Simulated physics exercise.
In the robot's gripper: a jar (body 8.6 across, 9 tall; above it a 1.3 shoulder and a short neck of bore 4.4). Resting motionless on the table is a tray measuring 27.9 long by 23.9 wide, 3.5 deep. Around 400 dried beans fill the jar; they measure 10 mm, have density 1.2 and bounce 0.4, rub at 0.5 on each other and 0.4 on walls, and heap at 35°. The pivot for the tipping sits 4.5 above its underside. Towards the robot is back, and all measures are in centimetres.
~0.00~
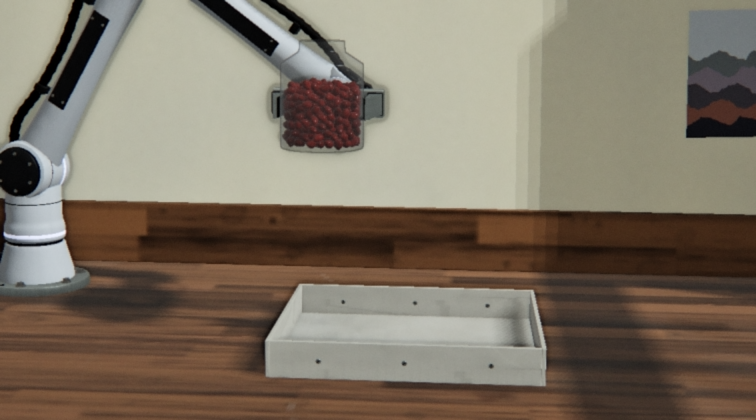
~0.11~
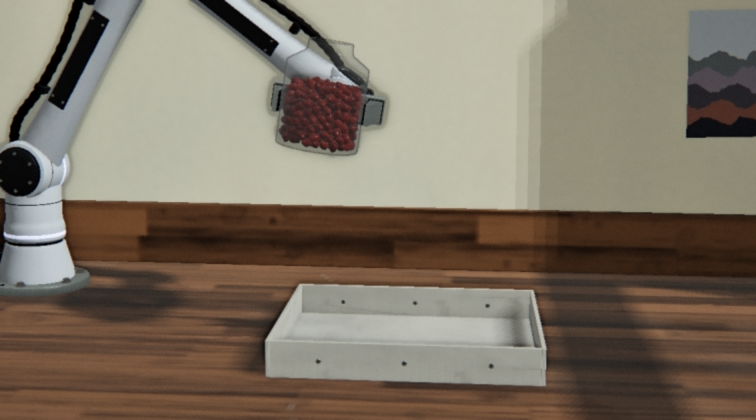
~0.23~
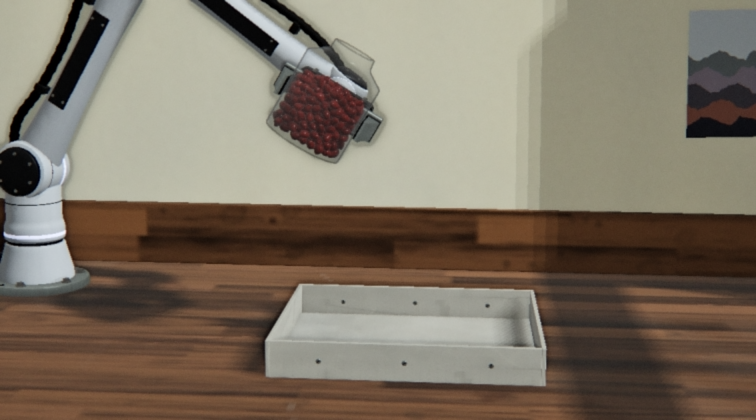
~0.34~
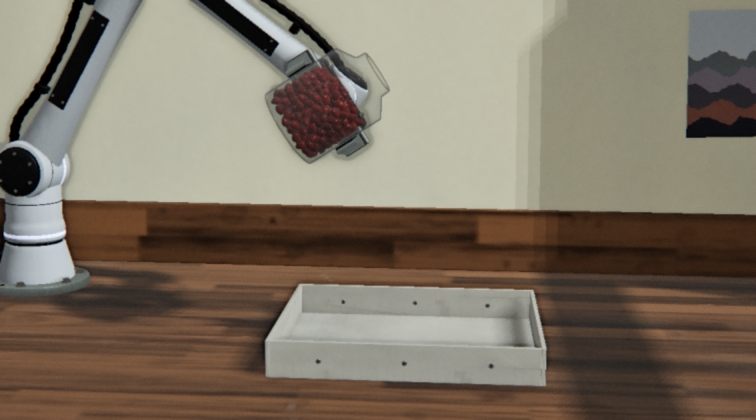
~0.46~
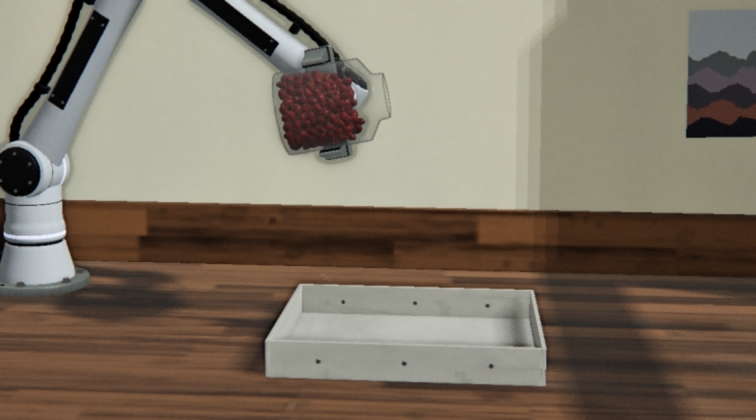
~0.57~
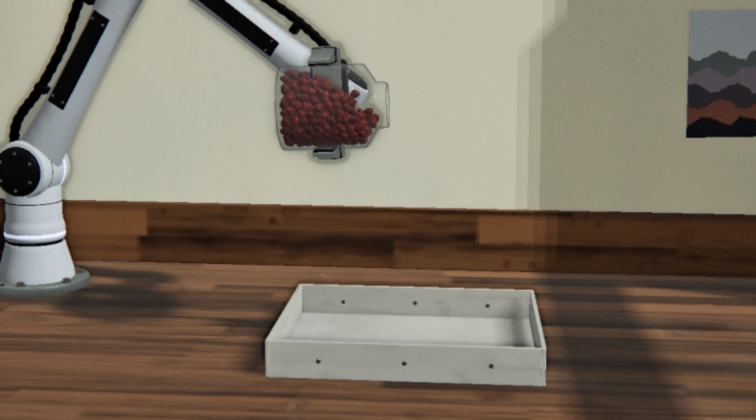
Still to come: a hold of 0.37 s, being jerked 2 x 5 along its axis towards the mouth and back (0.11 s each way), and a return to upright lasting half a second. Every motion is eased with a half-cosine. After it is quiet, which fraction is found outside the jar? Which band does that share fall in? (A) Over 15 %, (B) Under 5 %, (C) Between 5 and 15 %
The answer is C.
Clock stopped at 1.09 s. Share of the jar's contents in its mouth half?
Roughly 65 per cent.
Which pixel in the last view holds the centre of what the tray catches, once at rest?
Around (476, 343).
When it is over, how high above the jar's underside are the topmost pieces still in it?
Looks like roughly 8.5 cm, measured from the underside.
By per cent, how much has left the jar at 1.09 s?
About 0 percent.
After 1.09 s, tipped 87°, highest piece 31 above the table; 402 in the jar, 2 in flight or on a rim.
After 1.62 s, tipped 47°, highest piece 31 above the table; 365 in the jar, 30 in the tray, 7 on the table or floor, 2 in flight or on a rim.
After 2.08 s, upright, highest piece 31 above the table; 365 in the jar, 28 in the tray, 11 on the table or floor.
After 2.78 s, upright, highest piece 31 above the table; 365 in the jar, 28 in the tray, 11 on the table or floor.
In the end, 365 in the jar, 28 in the tray, 11 on the table or floor. That is 10 % outside the jar.
